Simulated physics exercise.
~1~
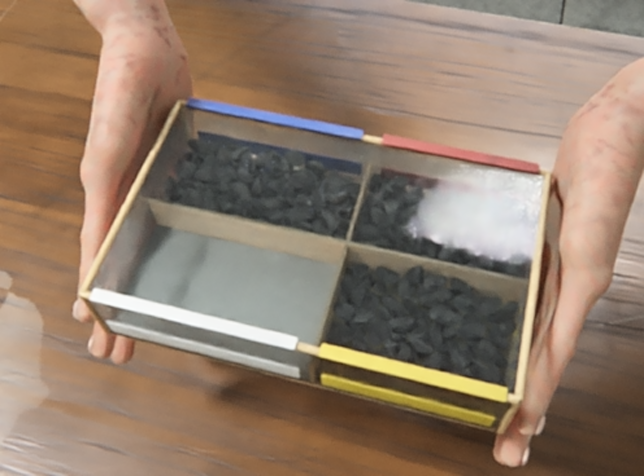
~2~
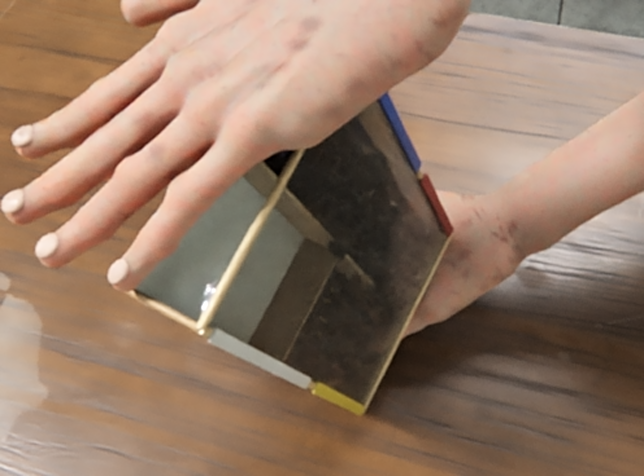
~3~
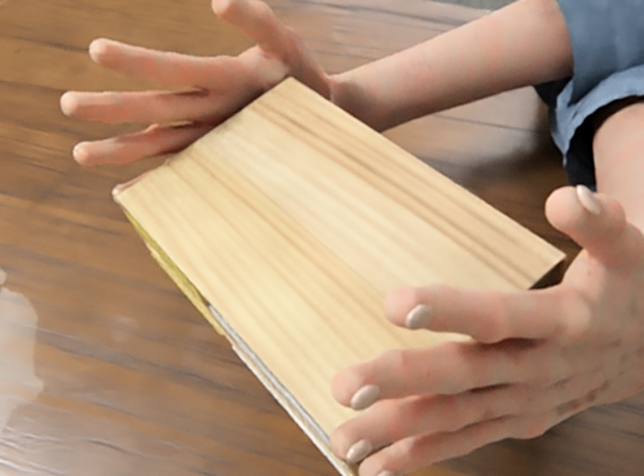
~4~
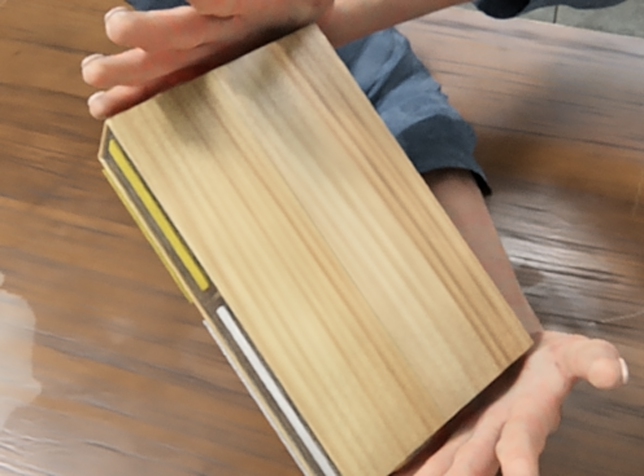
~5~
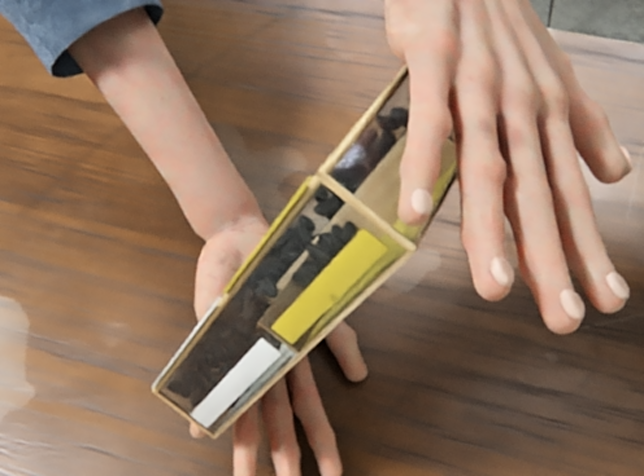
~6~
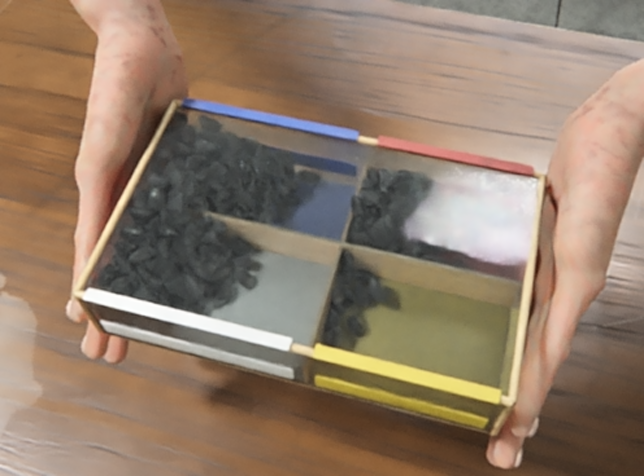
Above a wooden table, hands turn a divided tray of dark pieces completely over and back, leaving most heaped toward the left.
